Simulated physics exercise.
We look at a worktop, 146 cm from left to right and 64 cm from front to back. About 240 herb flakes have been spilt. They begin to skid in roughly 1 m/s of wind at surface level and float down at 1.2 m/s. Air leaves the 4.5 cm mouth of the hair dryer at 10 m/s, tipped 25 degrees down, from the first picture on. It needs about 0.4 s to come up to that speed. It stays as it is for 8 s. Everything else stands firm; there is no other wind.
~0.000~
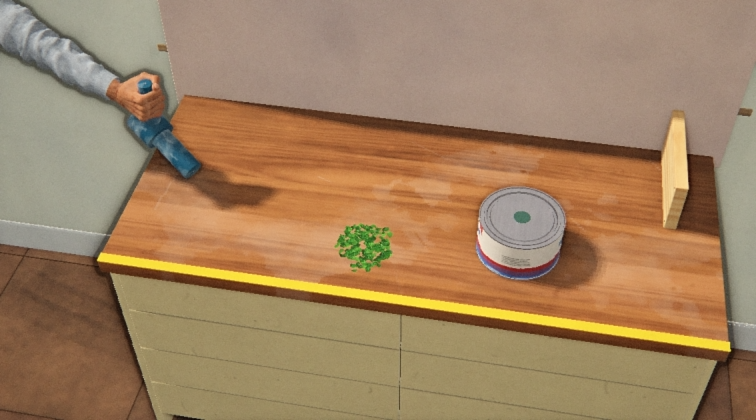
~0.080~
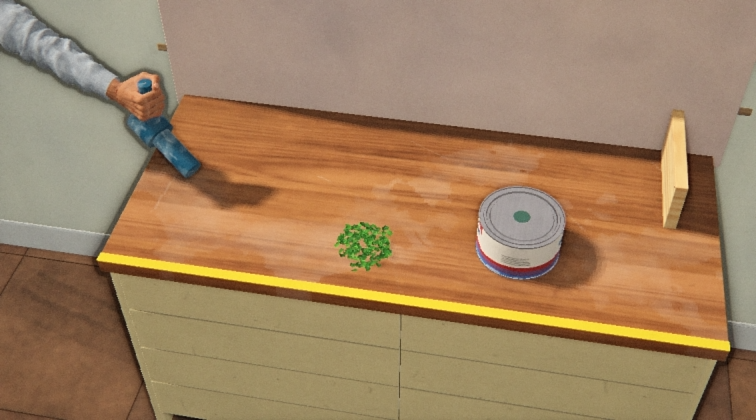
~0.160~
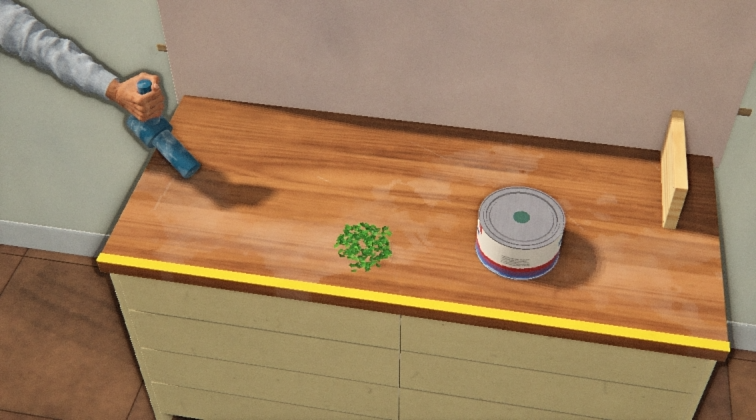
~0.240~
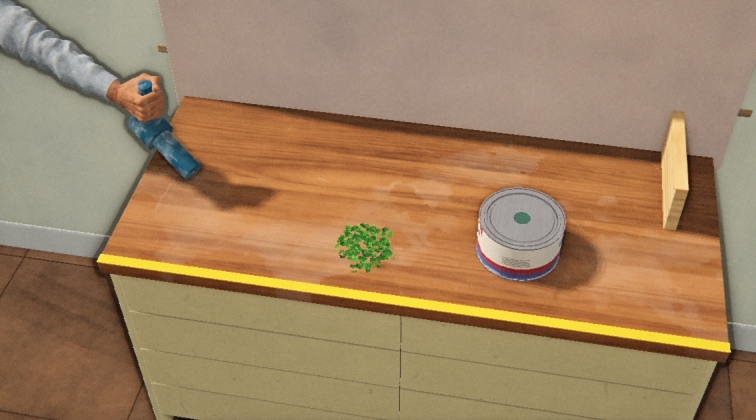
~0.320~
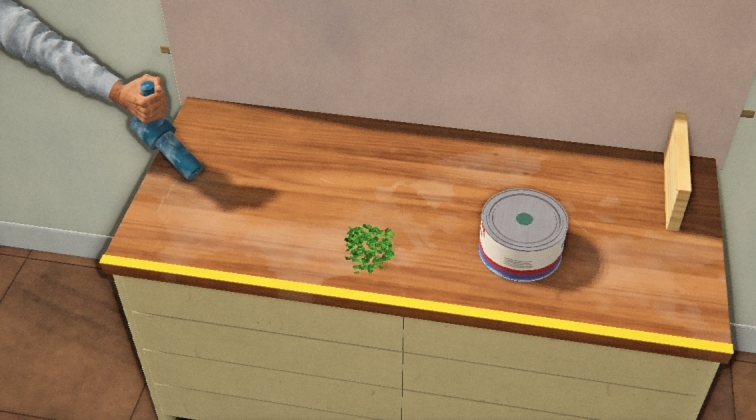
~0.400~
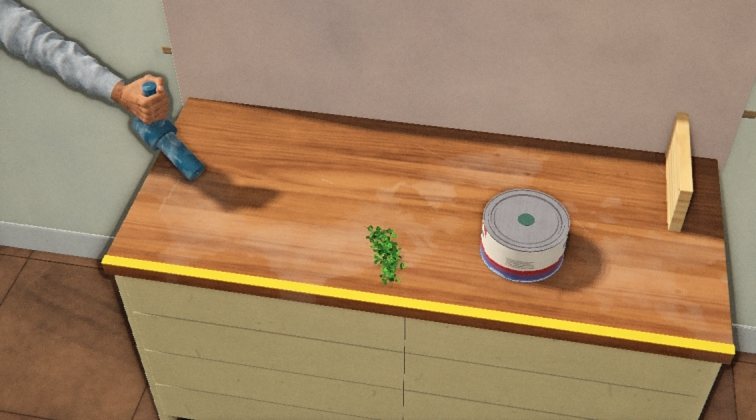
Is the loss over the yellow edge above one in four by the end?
More than a quarter over the yellow edge: Yes.
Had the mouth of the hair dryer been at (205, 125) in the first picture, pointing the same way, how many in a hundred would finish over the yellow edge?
It would be near 100 %.
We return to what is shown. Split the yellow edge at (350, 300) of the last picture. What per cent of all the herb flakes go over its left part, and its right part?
Some 0 % left, 50 % right.
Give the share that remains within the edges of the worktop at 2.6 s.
Some 20 per cent.
After 1.6 s, 47 % are on the move or not yet settled, 45 % are over the yellow edge; the middle of those still in play is near (607, 299).
After 2.6 s, 24 % are on the move or not yet settled, 45 % are over the yellow edge; the middle of those still in play is near (494, 274).
After 4.4 s, 13 % are on the move or not yet settled, 46 % are over the yellow edge; the middle of those still in play is near (494, 269).
After 8.0 s, at the end, 46 % are over the yellow edge.
